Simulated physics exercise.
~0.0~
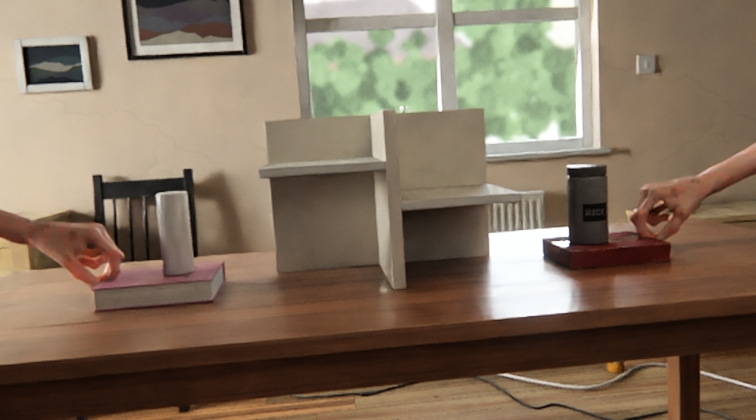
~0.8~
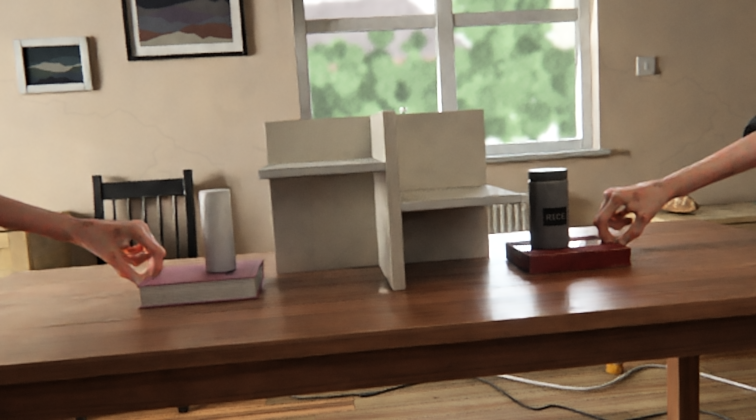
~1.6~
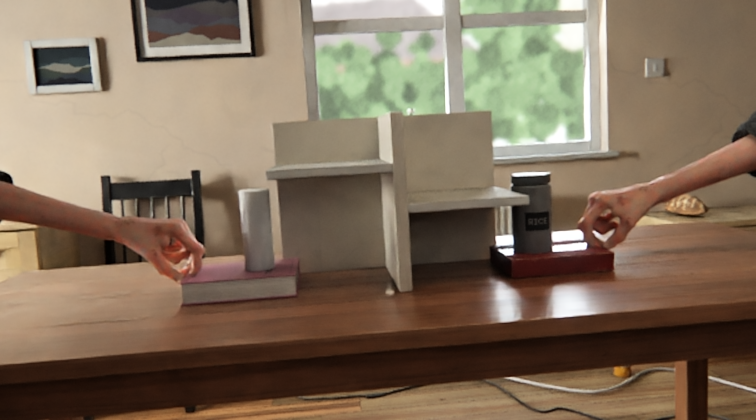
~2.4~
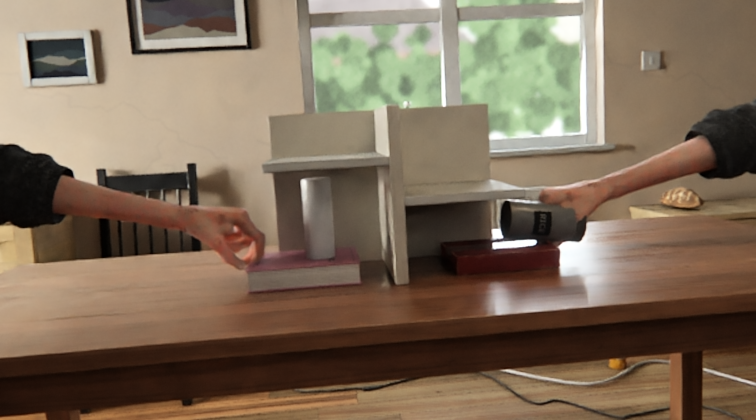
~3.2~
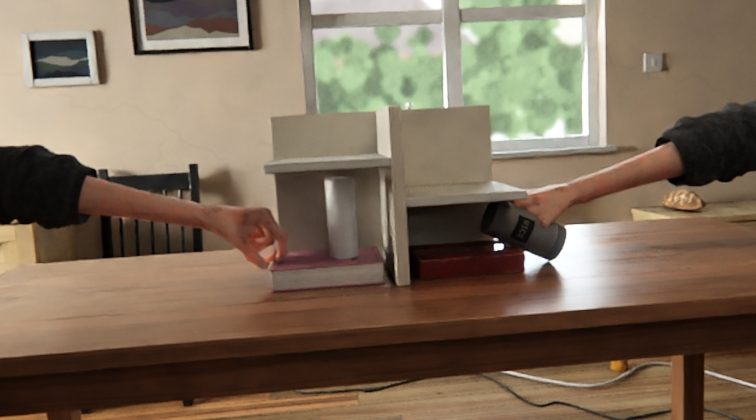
The footage shows two hands sliding a pink book carrying a white candle and a red box carrying a grey jar toward a shelf on a table; the candle passes upright beneath the left ledge, while the jar hits the lower right ledge and ends tipped over, leaning at the box's edge.
